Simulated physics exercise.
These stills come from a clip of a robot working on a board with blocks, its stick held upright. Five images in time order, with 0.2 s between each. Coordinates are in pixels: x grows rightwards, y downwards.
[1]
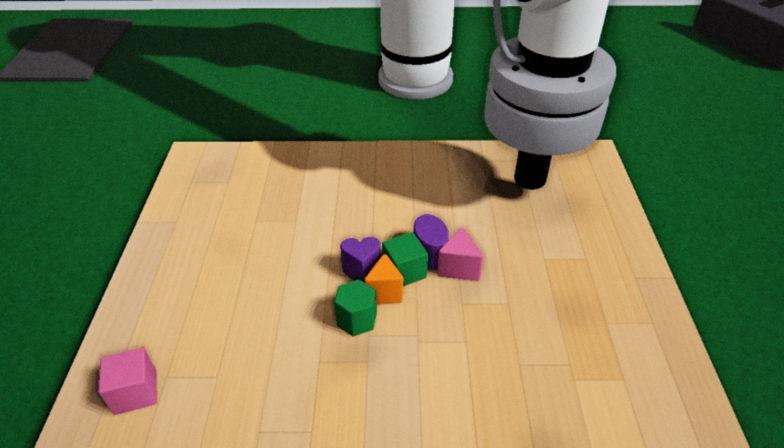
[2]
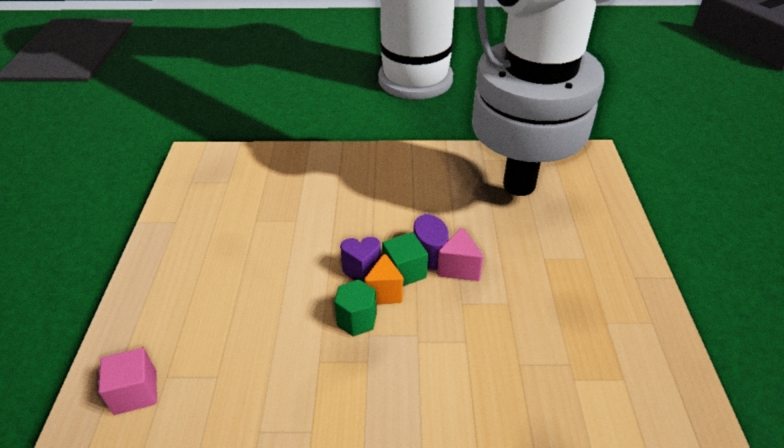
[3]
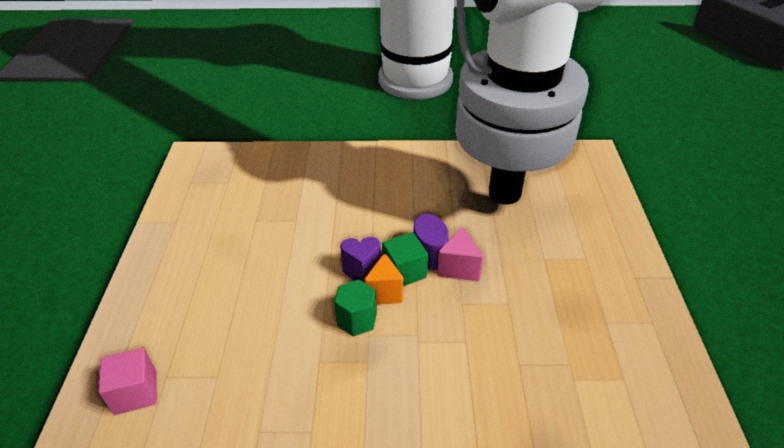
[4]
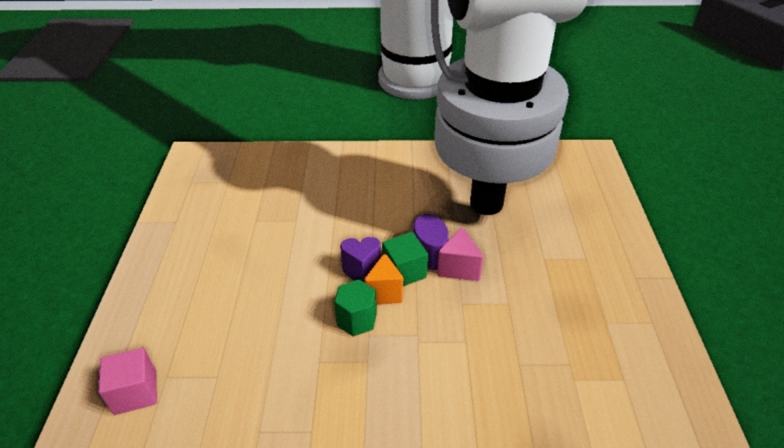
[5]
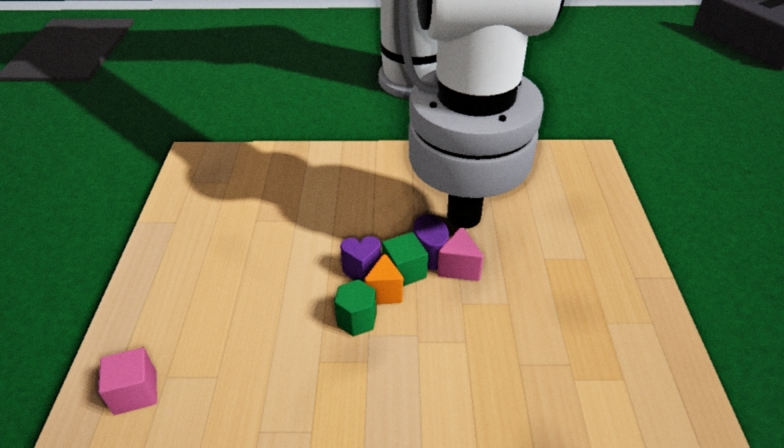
On a wooden board set over a green surface, a cluster of purple, green, orange and pink blocks sits near the middle, with a pink cube apart at lower left. A robot arm with a dark stick moves steadily left and toward the viewer, nearing the purple oval and pink triangular blocks, which stay still.
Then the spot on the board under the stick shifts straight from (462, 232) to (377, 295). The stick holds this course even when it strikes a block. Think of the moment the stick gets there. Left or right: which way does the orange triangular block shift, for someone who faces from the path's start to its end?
The orange triangular block goes right.
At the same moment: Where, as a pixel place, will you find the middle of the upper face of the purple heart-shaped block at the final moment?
It should be at about (330, 252).
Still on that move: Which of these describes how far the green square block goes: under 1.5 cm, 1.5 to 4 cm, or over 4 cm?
Travel: Beyond 4 cm.
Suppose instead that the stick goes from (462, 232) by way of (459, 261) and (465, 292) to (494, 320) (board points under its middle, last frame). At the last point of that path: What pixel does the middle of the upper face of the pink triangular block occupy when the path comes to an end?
Around pixel (463, 316).
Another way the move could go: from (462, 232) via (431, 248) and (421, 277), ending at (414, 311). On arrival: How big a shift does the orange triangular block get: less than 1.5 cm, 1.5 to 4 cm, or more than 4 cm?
Its final spot will lie more than 4 cm from the current one.
On the path given first. One third of the way, stick (436, 238); purple heart-shaped block (344, 250), turned 30° clockwise; orange triangular block (360, 281); green square block (383, 263); purple oval block (410, 244).
Two thirds of the way, stick (407, 259); purple heart-shaped block (341, 250), turned 35° clockwise; orange triangular block (319, 298); green square block (346, 283); purple oval block (376, 264).
At the end, stick (376, 282); purple heart-shaped block (330, 252), turned 65° clockwise; orange triangular block (275, 315); green square block (307, 303); purple oval block (342, 287), turned 10° clockwise.
